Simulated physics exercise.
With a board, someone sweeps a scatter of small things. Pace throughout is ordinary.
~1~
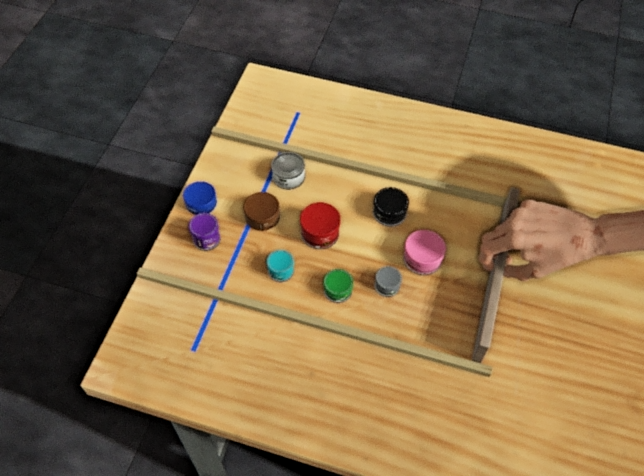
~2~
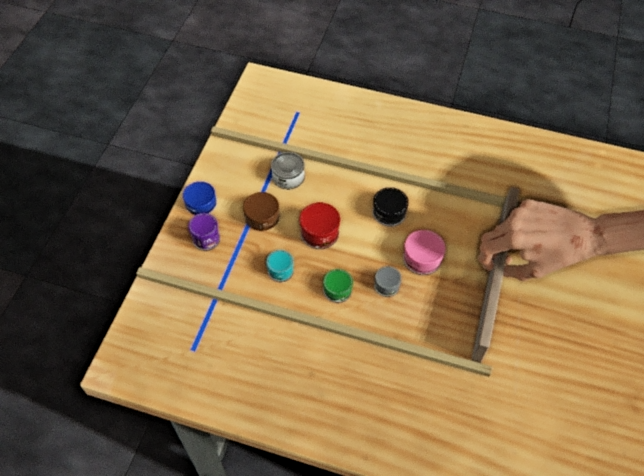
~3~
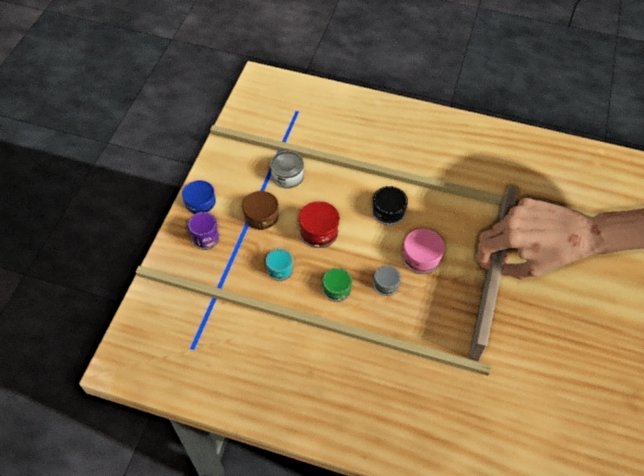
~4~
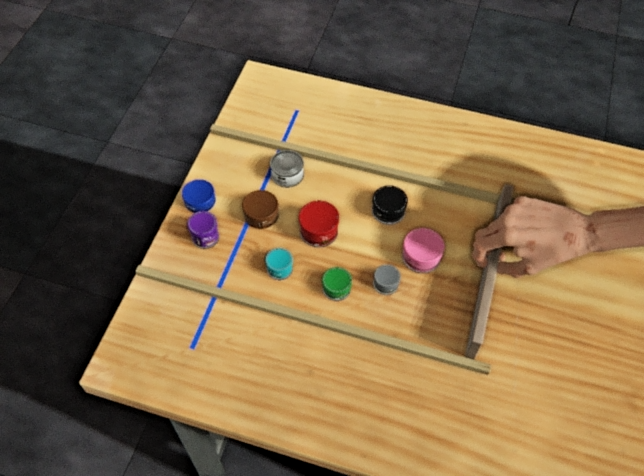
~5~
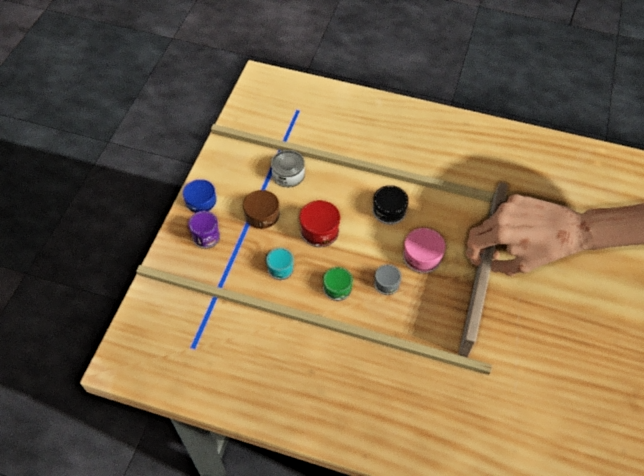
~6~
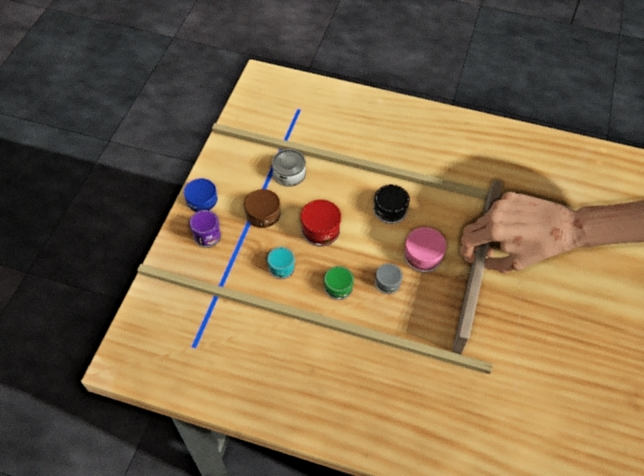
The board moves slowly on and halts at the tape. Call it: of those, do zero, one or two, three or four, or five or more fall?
One or two fall.
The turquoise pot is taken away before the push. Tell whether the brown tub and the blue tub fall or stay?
So the brown tub goes off the edge and the blue tub goes off the edge.
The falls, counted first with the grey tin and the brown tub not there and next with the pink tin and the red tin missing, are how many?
The number is 1 for the first case and 0 for the second.
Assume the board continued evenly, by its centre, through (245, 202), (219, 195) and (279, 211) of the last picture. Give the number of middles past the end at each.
Counts per position: 2 / 4 / 1.
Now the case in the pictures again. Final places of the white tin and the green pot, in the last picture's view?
The first one ends at (240, 147), the second at (217, 256).
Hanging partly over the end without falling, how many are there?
The answer comes to 0.
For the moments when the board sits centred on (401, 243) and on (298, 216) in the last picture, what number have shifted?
The first number is 2, the next one 9.
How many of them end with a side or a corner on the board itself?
The count comes out at 4.
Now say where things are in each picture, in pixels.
Blue tub (200, 199); purple tin (205, 232); brown tub (262, 212); board (497, 271); tape (252, 218), in the first frame.
Purple tin (205, 232); grey tin (388, 282), in the second frame.
Brown tub (261, 210); black tin (390, 206), in the third frame.
Blue tub (199, 196); board (490, 268), in the fourth frame.
Purple tin (205, 230); green pot (338, 284), in the fifth frame.
Blue tub (201, 195); purple tin (206, 229); brown tub (263, 209); board (478, 264); tape (252, 215), in the sixth frame.
Early on, none off yet; blue tub at rest near (201, 195); purple tin at rest near (206, 229); brown tub at rest near (263, 209).
A while later, none off yet; blue tub at rest near (201, 195); purple tin at rest near (206, 229); brown tub travelled about its own width near (235, 201).
Finally, the number that fall off is one or two; lost, brown tub and blue tub.
